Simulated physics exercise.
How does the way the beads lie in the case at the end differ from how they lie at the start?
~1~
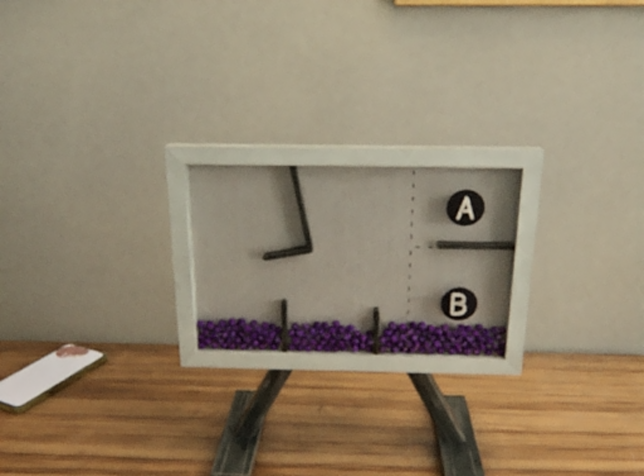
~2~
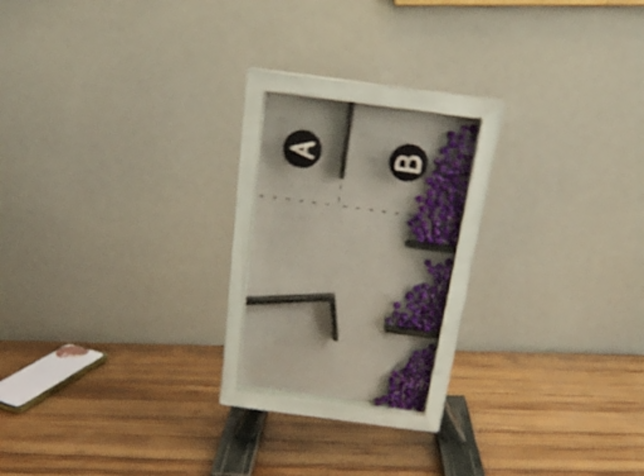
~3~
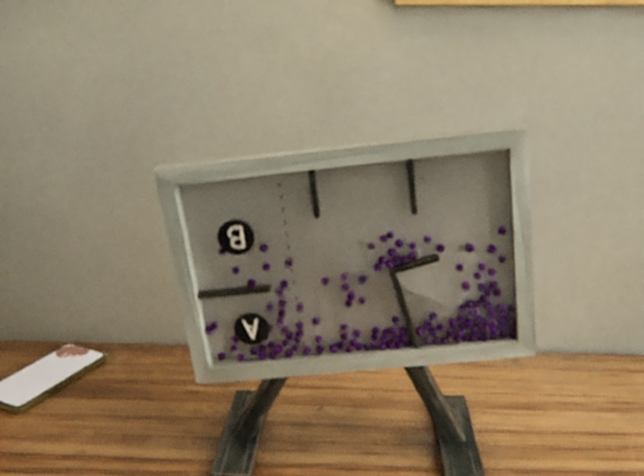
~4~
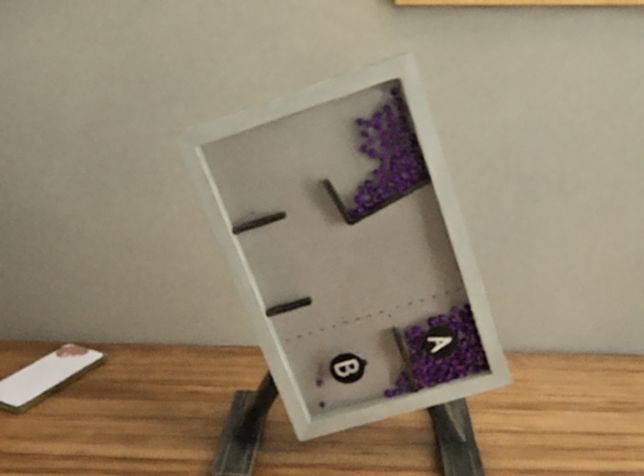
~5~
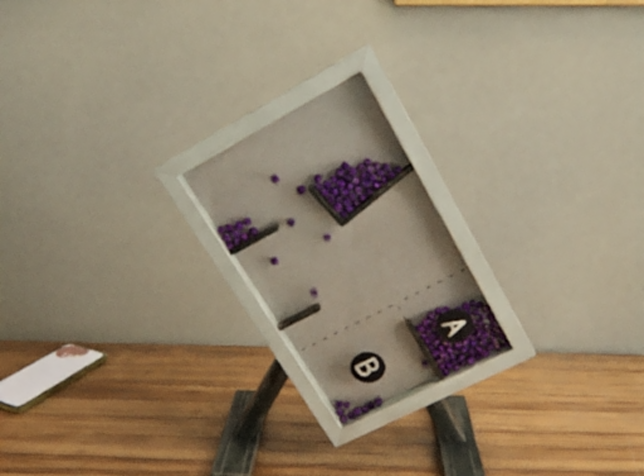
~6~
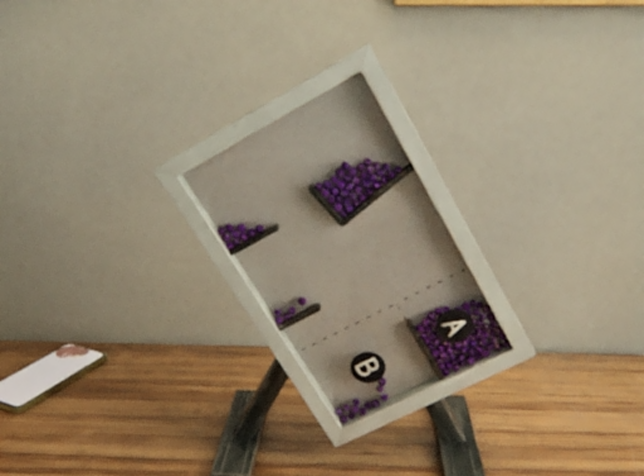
At the start they lie in a low layer along the bottom of the level case. At the end they are split into separate piles, with many in pocket A, a few in B, and the rest held higher up on the bent ledge and the two short ledges.
